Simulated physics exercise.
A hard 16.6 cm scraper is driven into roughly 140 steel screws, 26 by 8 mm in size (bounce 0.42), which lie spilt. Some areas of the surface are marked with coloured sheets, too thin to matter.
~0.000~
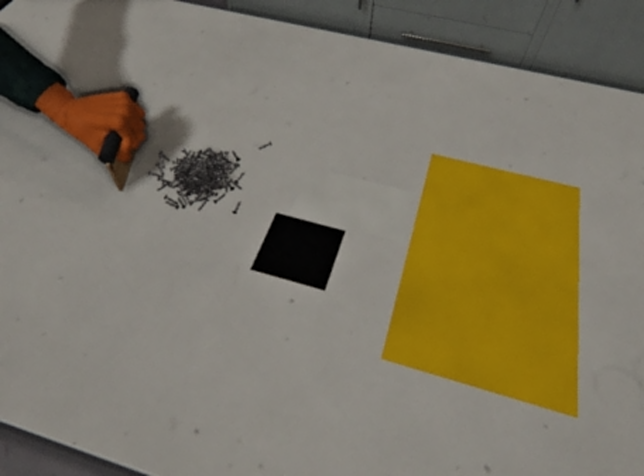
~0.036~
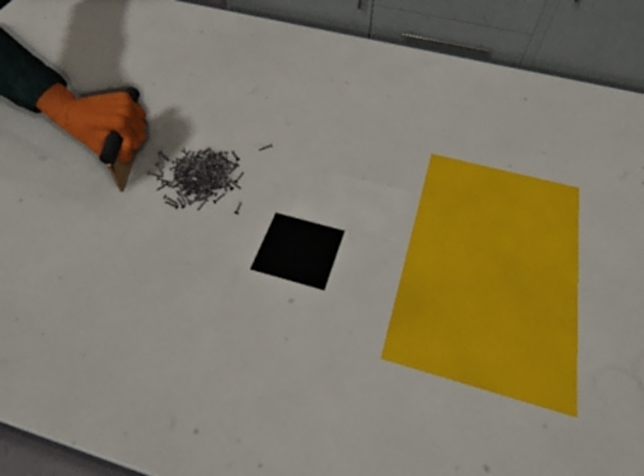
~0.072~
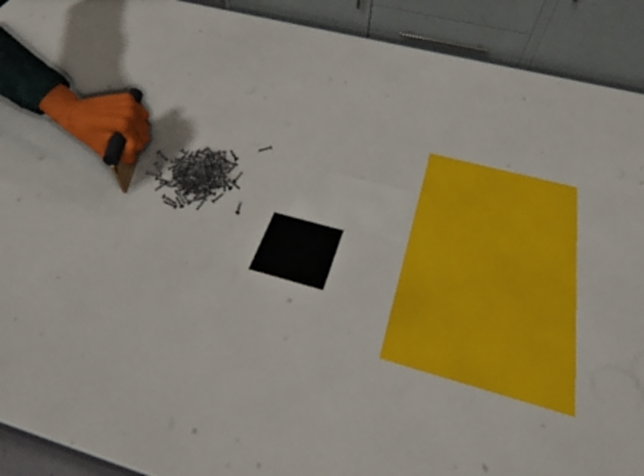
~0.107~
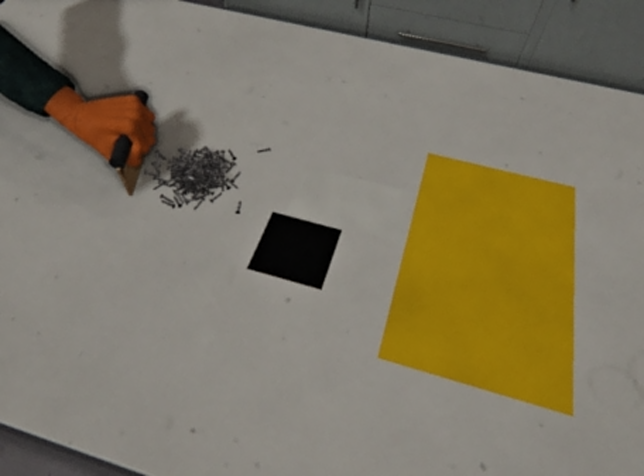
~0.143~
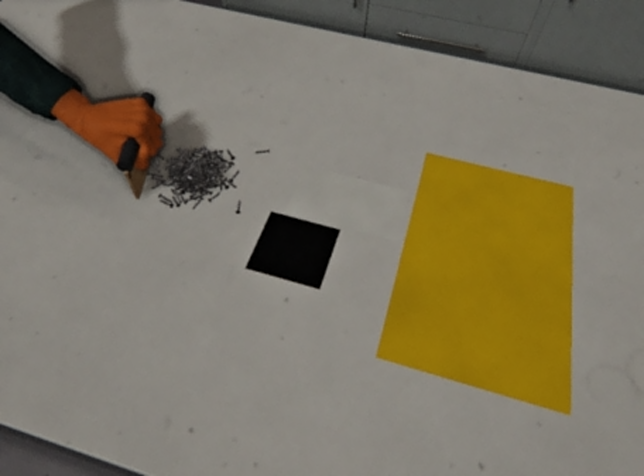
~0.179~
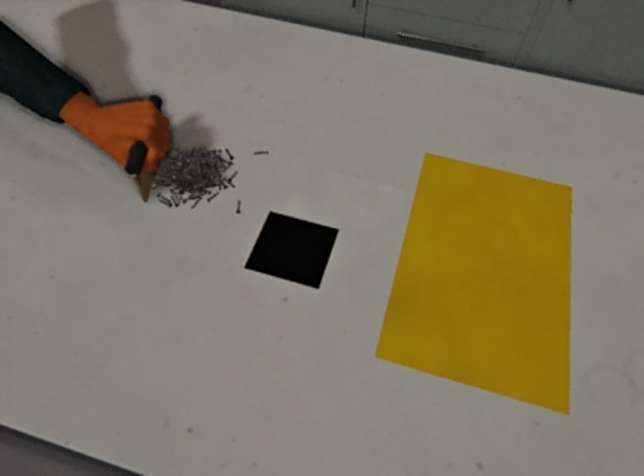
An orange-gloved hand holding a scraper moved slowly right across a pale tabletop and into the edge of a pile of small screws, shifting just a few, while black and yellow mats lay nearby.
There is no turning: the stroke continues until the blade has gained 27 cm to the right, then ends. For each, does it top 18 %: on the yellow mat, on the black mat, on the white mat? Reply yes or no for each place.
Yellow mat: No; black mat: Yes; white mat: Yes.
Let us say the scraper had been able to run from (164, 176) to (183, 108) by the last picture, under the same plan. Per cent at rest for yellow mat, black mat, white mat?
In per cent: Yellow mat 0, black mat 10, white mat 50.
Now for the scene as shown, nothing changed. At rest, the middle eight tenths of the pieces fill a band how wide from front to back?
Estimated depth: Near 14 cm.
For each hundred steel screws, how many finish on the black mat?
It works out to roughly 25 percent.
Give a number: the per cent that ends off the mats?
About 45 percent.
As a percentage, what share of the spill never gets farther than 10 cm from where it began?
My estimate is some 5 percent.
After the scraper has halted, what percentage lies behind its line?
It works out to roughly 5 per cent.
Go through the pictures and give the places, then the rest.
In the first frame, scraper from (111, 169) to (136, 102); moved 0.0 cm; pieces shifted so far, 0; middle of the spill at (202, 168); black mat at (299, 250); white mat at (354, 203); yellow mat at (492, 263).
In the second frame, scraper from (112, 169) to (137, 102); moved 0.3 cm; pieces shifted so far, 1; middle of the spill at (202, 168).
In the third frame, scraper from (115, 170) to (140, 103); moved 1.3 cm; pieces shifted so far, 2; middle of the spill at (200, 168).
In the fourth frame, scraper from (121, 173) to (145, 105); moved 2.8 cm; pieces shifted so far, 2; middle of the spill at (198, 167).
In the fifth frame, scraper from (129, 176) to (152, 107); moved 4.6 cm; pieces shifted so far, 3; middle of the spill at (197, 167).
In the sixth frame, scraper from (137, 180) to (159, 110); moved 6.3 cm; pieces shifted so far, 8; middle of the spill at (198, 167); black mat at (293, 248); white mat at (348, 202); yellow mat at (485, 262). Its speed is about 0.49 m/s, heading 7 degrees towards the viewer.
After 0.42 s, scraper 18 cm from its start, spill 13 cm wide; off the mats 100 %.
Then, at 0.65 s, scraper 27 cm from its start, spill 16 cm wide; black mat 25 %, white mat 25 %, off the mats 50 %.
After 0.85 s, scraper 27 cm from its start, spill 17 cm wide; black mat 25 %, white mat 30 %, off the mats 45 %.
In the end, at 1.9 s, black mat 25 %, white mat 30 %, yellow mat 0 %, off the mats 45 %.
